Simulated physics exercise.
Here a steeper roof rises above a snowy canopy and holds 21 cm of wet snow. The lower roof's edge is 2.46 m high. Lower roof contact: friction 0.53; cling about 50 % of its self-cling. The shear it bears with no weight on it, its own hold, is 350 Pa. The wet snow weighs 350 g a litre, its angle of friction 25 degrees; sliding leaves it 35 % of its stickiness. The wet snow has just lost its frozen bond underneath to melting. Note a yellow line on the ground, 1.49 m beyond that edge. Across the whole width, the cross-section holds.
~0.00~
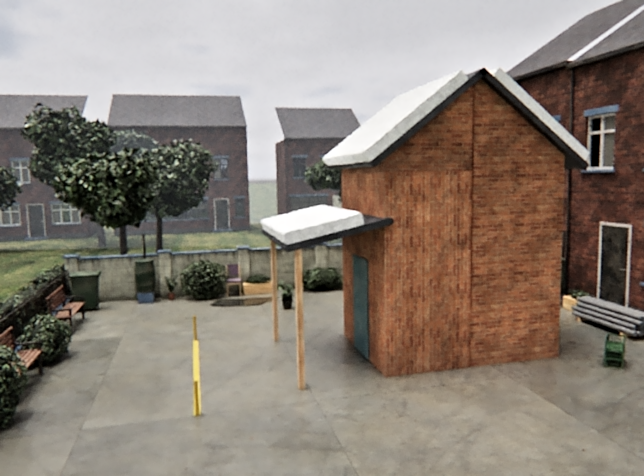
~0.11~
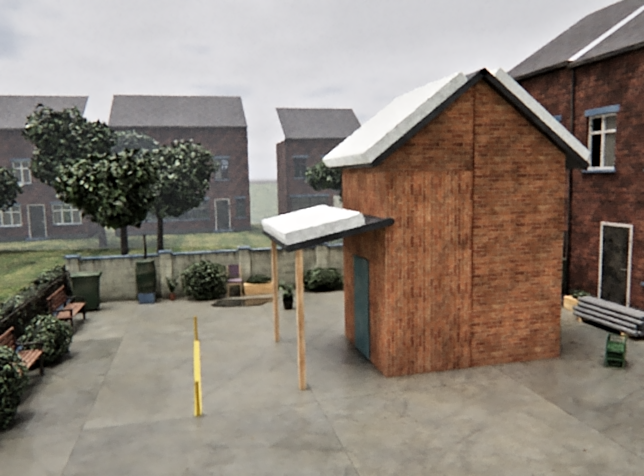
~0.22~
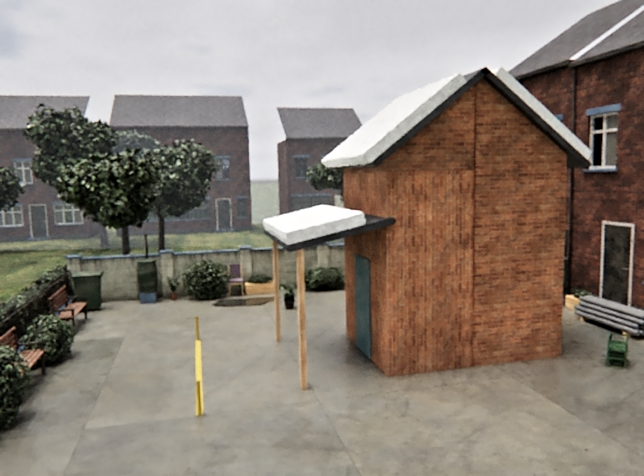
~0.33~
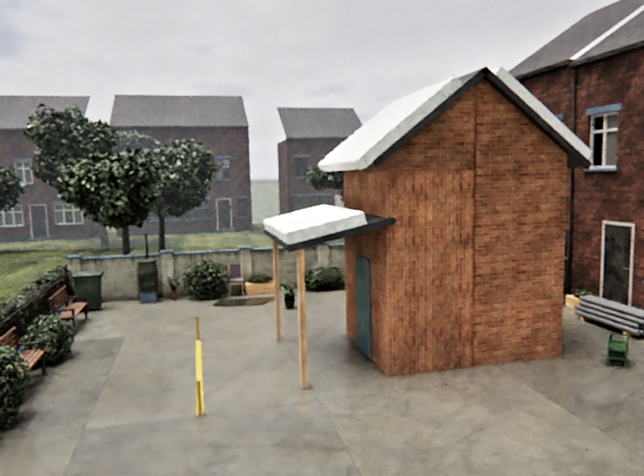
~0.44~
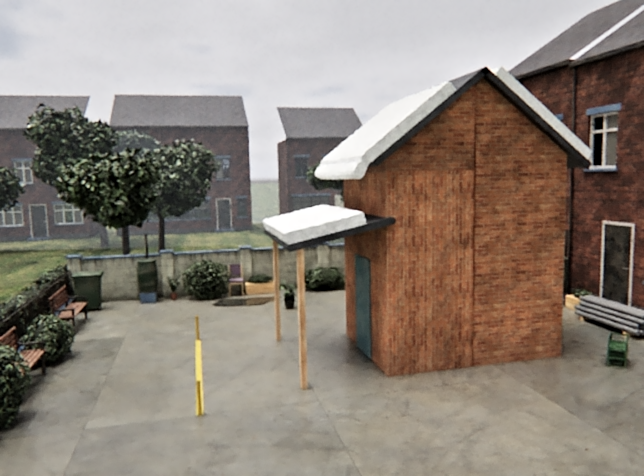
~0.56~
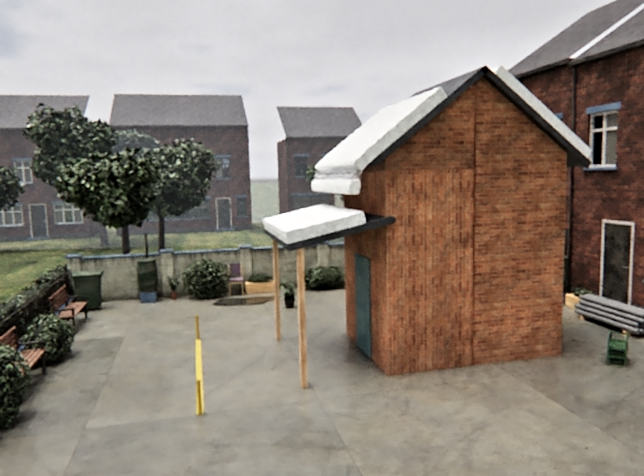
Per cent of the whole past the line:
31 out of 100.
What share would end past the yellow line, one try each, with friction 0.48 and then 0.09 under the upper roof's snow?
About 12 % in the first try and about 40 % in the second.
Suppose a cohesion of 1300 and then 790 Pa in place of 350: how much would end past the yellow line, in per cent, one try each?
In order: Around 1 % and around 12 %.
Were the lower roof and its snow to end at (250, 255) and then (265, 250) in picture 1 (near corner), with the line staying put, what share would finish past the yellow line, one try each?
18 %, then 25 %.
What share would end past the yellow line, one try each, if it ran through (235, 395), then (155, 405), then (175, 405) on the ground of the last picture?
One by one: 45 in a hundred, 16 in a hundred, 22 in a hundred.
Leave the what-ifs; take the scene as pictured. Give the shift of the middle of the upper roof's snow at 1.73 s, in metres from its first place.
It is around 3.6 m from where it started.
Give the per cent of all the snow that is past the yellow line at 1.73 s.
Roughly 0 per cent.
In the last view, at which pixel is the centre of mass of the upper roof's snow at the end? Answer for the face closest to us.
Around (217, 345).
By 1.09 s, none is below the lower edge and 0 % is past the line.
By 1.73 s, 36 % is below the lower edge and 0 % is past the line.
By 2.36 s, 57 % is below the lower edge and 30 % is past the line.
By 3.00 s, 57 % is below the lower edge and 31 % is past the line.
By 3.10 s, at the end, 57 % is below the lower edge and 31 % is past the line.
